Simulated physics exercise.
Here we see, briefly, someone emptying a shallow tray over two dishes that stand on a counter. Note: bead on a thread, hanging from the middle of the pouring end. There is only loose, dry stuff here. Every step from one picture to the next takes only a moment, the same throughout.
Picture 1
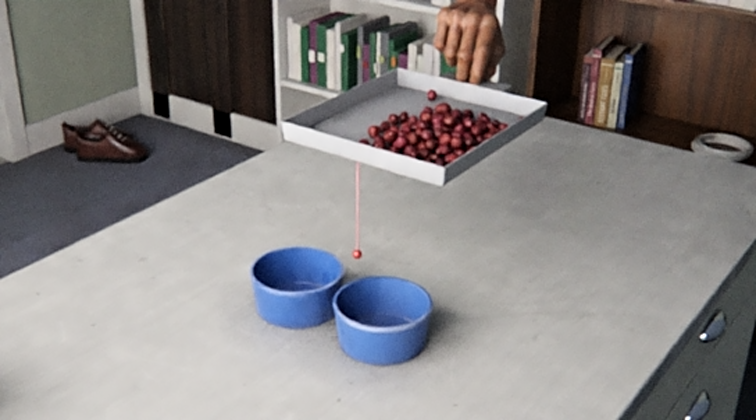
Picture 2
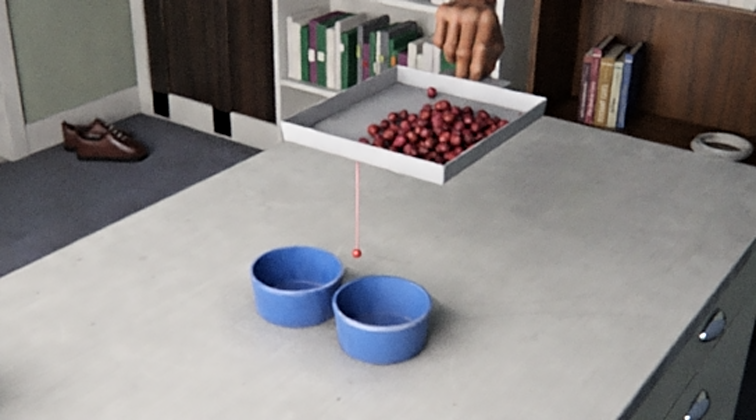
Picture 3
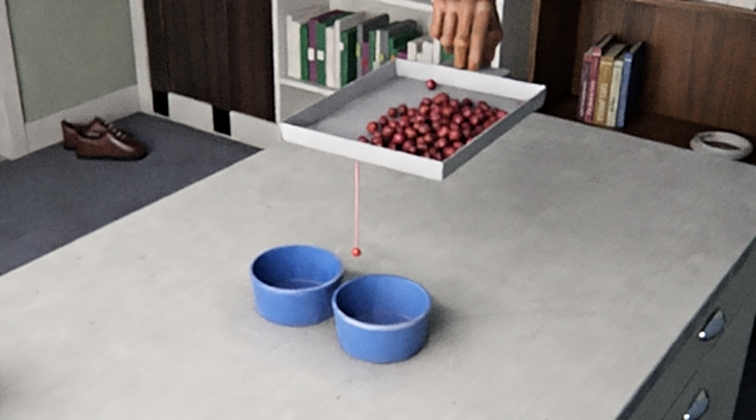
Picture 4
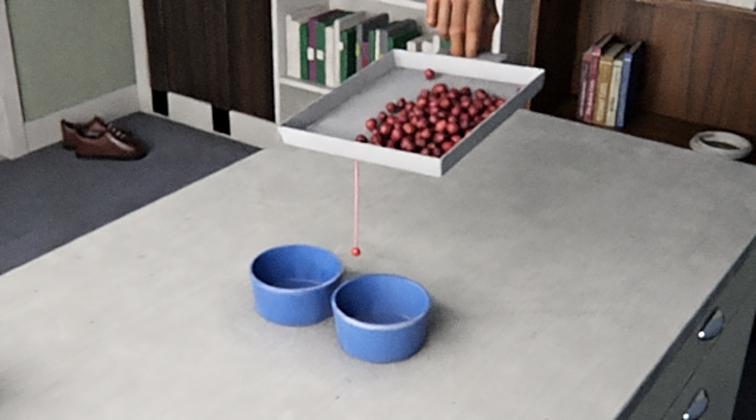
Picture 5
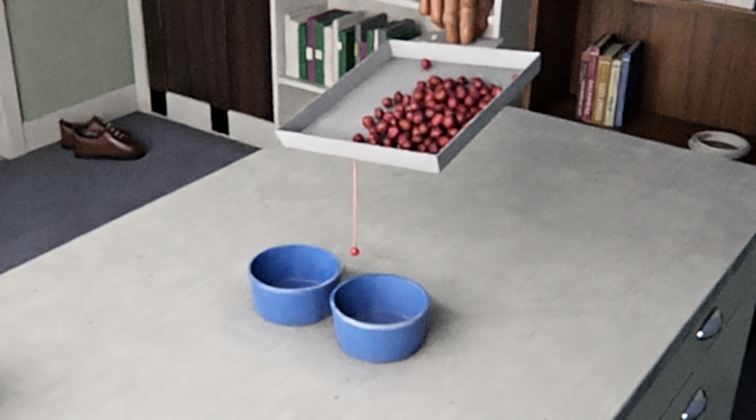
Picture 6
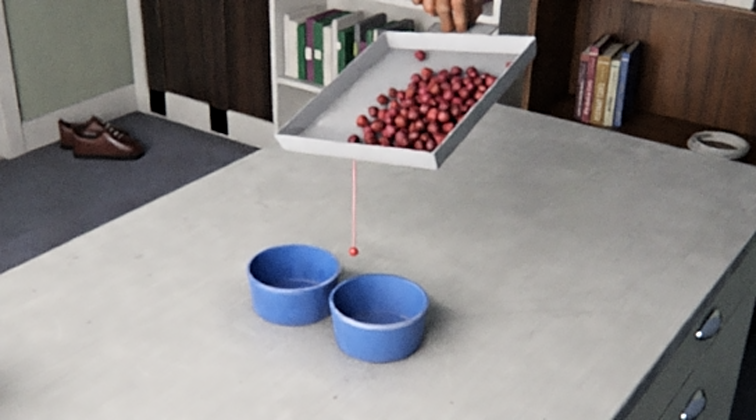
We see a hand holding a shallow white tray of dried cherries above two blue dishes on a grey counter, a red bead hanging beneath; the hand gradually raises the far side, and the tray's near edge slants lower at left.
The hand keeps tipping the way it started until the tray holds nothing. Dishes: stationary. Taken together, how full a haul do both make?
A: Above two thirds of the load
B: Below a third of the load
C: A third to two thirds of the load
C, A third to two thirds of the load.
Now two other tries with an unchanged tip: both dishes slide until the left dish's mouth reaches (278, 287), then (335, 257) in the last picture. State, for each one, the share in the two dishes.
In the first position around 20 percent, in the second around 20 percent.
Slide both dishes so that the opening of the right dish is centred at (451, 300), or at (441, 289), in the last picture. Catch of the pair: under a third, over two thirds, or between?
Under a third; under a third.
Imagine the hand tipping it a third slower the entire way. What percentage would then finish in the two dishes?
That works out at about 50 percent.
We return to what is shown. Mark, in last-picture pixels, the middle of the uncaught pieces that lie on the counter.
Roughly at pixel (265, 265).
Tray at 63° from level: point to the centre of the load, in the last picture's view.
Check around (344, 120) in the last picture.
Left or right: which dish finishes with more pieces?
That one is the one on the left.
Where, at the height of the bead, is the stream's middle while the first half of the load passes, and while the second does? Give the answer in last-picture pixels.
Half one: (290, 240), half two: (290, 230).
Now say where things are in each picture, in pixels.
Corners of the pouring end at (285, 121) and (443, 166), level; middle of the load at (433, 141), dried cherries; left dish at (268, 303); right dish at (355, 339); bead on its thread at (357, 254), in the first frame.
Corners of the pouring end at (284, 121) and (443, 165), level; middle of the load at (433, 138), in the second frame.
Corners of the pouring end at (283, 122) and (441, 161), tipped barely, lowest at the left corner; middle of the load at (432, 133), in the third frame.
Corners of the pouring end at (282, 126) and (439, 158), tipped a little, lowest at the left corner; middle of the load at (431, 127), in the fourth frame.
Corners of the pouring end at (279, 129) and (435, 154), tipped a little, lowest at the left corner; middle of the load at (428, 121), in the fifth frame.
Corners of the pouring end at (278, 133) and (432, 152), tipped clearly, lowest at the left corner; middle of the load at (424, 115), a stray few on the move; left dish at (265, 301); right dish at (351, 336), in the sixth frame.
Soon, tray tipped steeply; nearly all on the tray; a stray few in the left dish; a small part in the air.
A while on, tray tipped past a quarter turn; most on the tray; a small part in the left dish; a small part outside both; a small part in the air.
Towards the end, tray tipped past a quarter turn; about half in the left dish; about half outside both.
Finally, tray tipped past a quarter turn; none in the right dish; about half in the left dish; about half outside both.
